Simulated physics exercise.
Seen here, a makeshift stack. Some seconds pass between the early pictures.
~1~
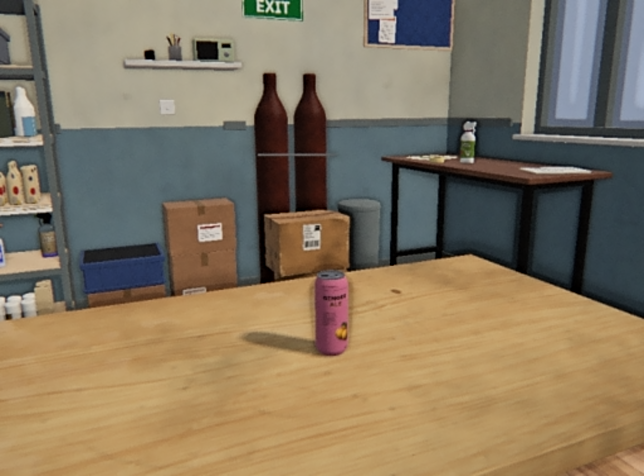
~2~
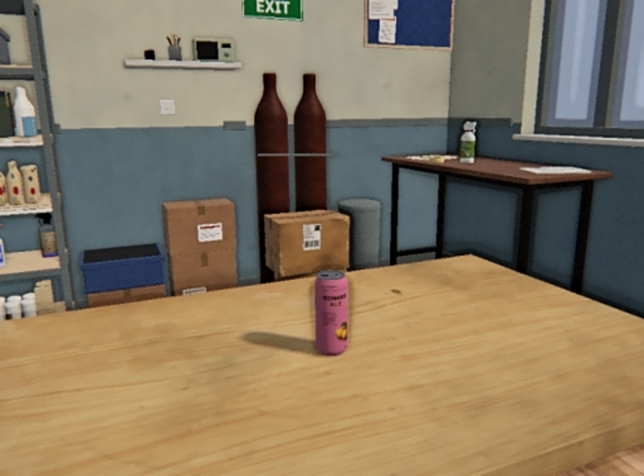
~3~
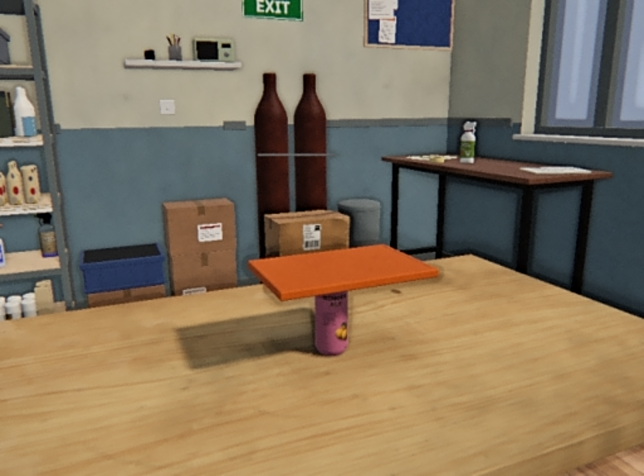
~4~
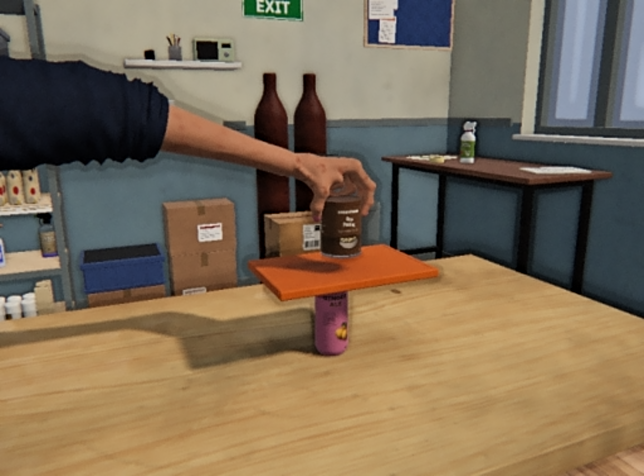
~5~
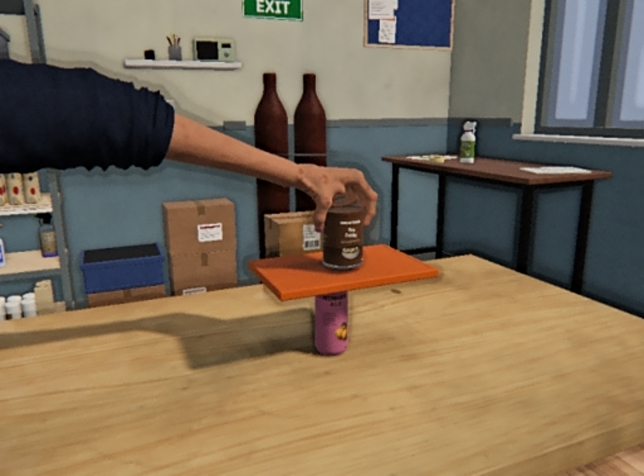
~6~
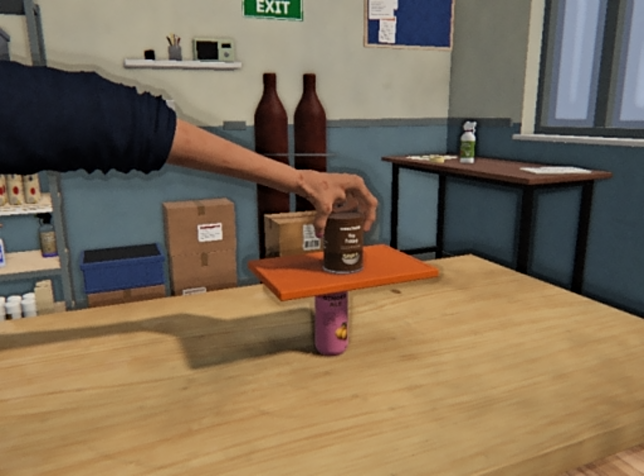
An orange lid appeared balanced on top of a pink can standing on a wooden table, and then a hand reached in from the left and lowered a brown tin onto it, keeping hold.
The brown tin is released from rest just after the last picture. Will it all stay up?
As it turns out, it keeps its balance.
Then, 0.30 s past the last view, nothing moves.
Then, 1.00 s past the last view, brown tin resting near (343, 242).
Then, 1.60 s past the last view, brown tin resting near (343, 243).
Finally, all 3 still in place. Final places as the last picture's camera would see them, brown tin near (343, 242). The stack holds.
